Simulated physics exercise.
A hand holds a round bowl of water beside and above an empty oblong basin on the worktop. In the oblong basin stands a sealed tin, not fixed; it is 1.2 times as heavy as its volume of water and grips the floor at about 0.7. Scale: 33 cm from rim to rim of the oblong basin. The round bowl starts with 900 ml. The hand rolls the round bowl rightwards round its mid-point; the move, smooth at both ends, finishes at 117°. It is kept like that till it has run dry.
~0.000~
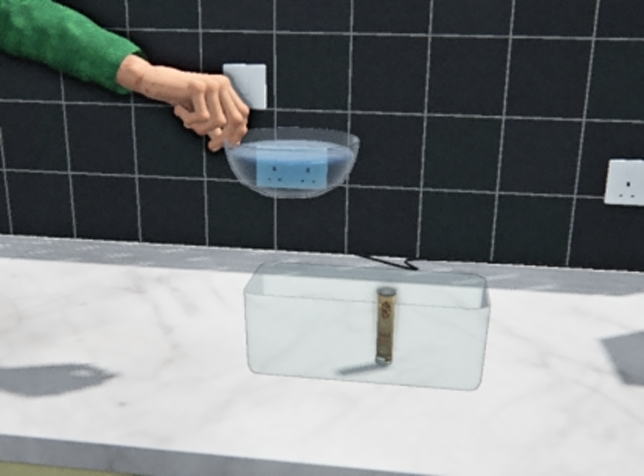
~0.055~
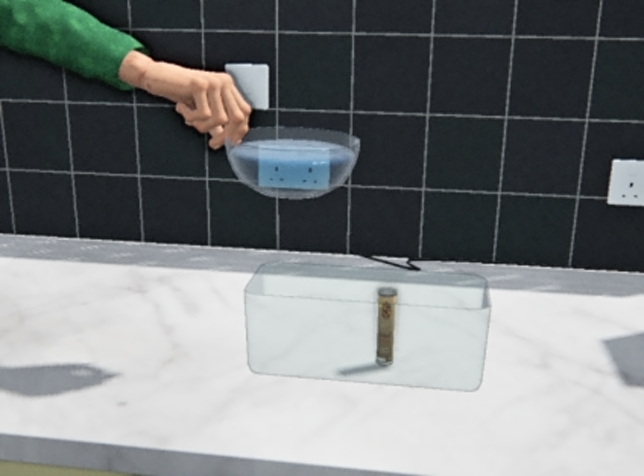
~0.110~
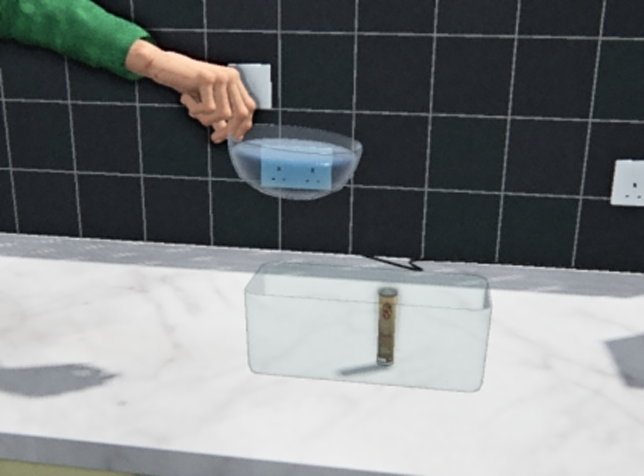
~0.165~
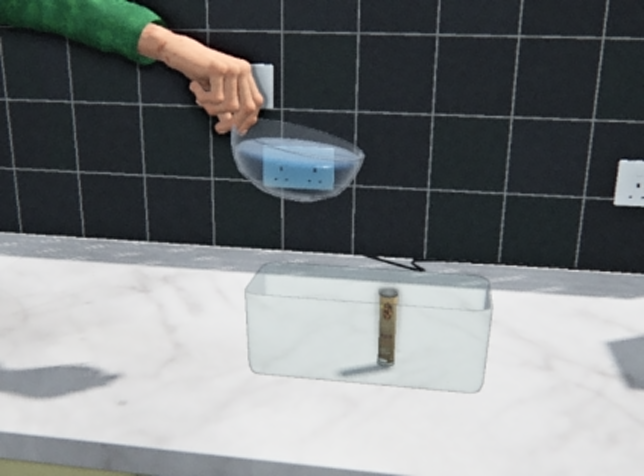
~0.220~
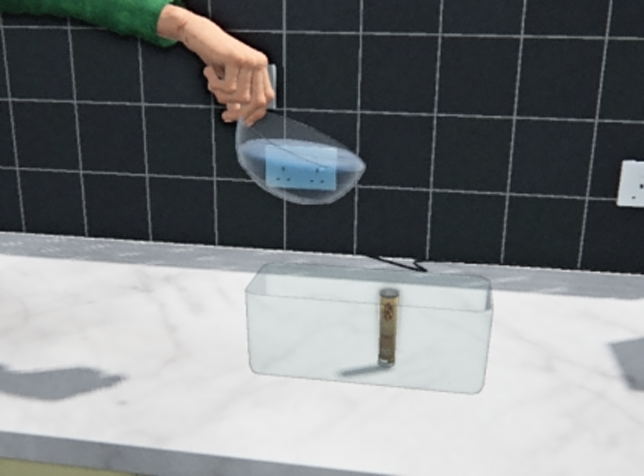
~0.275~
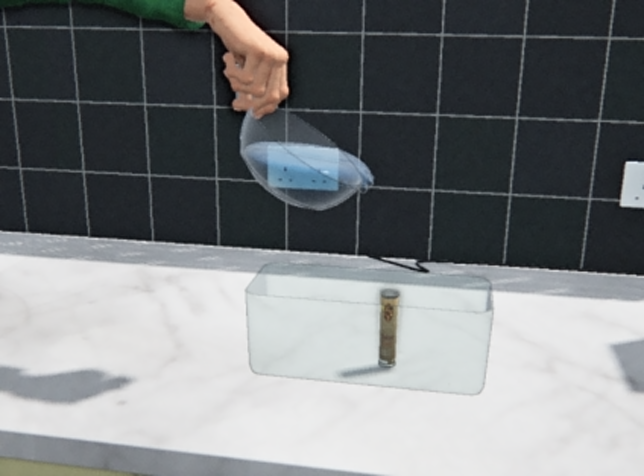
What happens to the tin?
The tin goes over.
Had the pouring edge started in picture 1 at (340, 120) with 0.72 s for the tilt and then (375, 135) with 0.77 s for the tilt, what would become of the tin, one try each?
First it falls; then it remains upright.
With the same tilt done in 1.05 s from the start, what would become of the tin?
The tin keeps standing.
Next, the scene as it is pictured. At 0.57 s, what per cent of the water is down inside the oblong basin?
About 54 per cent.
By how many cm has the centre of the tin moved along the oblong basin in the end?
About 6.0 cm.
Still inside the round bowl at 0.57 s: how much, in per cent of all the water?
Some 5 per cent.
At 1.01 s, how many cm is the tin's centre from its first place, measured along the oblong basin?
About 0 cm.
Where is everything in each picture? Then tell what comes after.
It leans 0°; its right rim is at (357, 142); the water meets the walls at (232, 148) and (355, 153); the oblong basin's rim runs from (253, 278) to (487, 293); the tin's top is at (387, 294), in the first frame.
It leans 2°; its right rim is at (358, 144); the water meets the walls at (234, 147) and (355, 154), in the second frame.
It leans 6°; its right rim is at (361, 150); the water meets the walls at (235, 144) and (357, 157), in the third frame.
It leans 13°; its right rim is at (362, 159); the water meets the walls at (238, 143) and (360, 160), in the fourth frame.
It leans 23°; its right rim is at (363, 170); the water meets the walls at (242, 143) and (365, 165); 1 per cent is over the edge, in the fifth frame.
It leans 35°; its right rim is at (360, 184); the water meets the walls at (247, 146) and (352, 170); 8 per cent is over the edge, in the sixth frame.
Then, 0.57 s in, the tilt is 101° and 5 per cent is still to pour; the tin stands where it began.
Then, 0.78 s in, the tilt is 117° and 0 per cent is still to pour; the tin leans 4°.
Then, 1.01 s in, the tilt is 117° and 0 per cent is still to pour; the tin leans 8°.
Then, 1.25 s in, the tilt is 117° and 0 per cent is still to pour; the tin leans 23°.
Finally, the tin lies on its side.
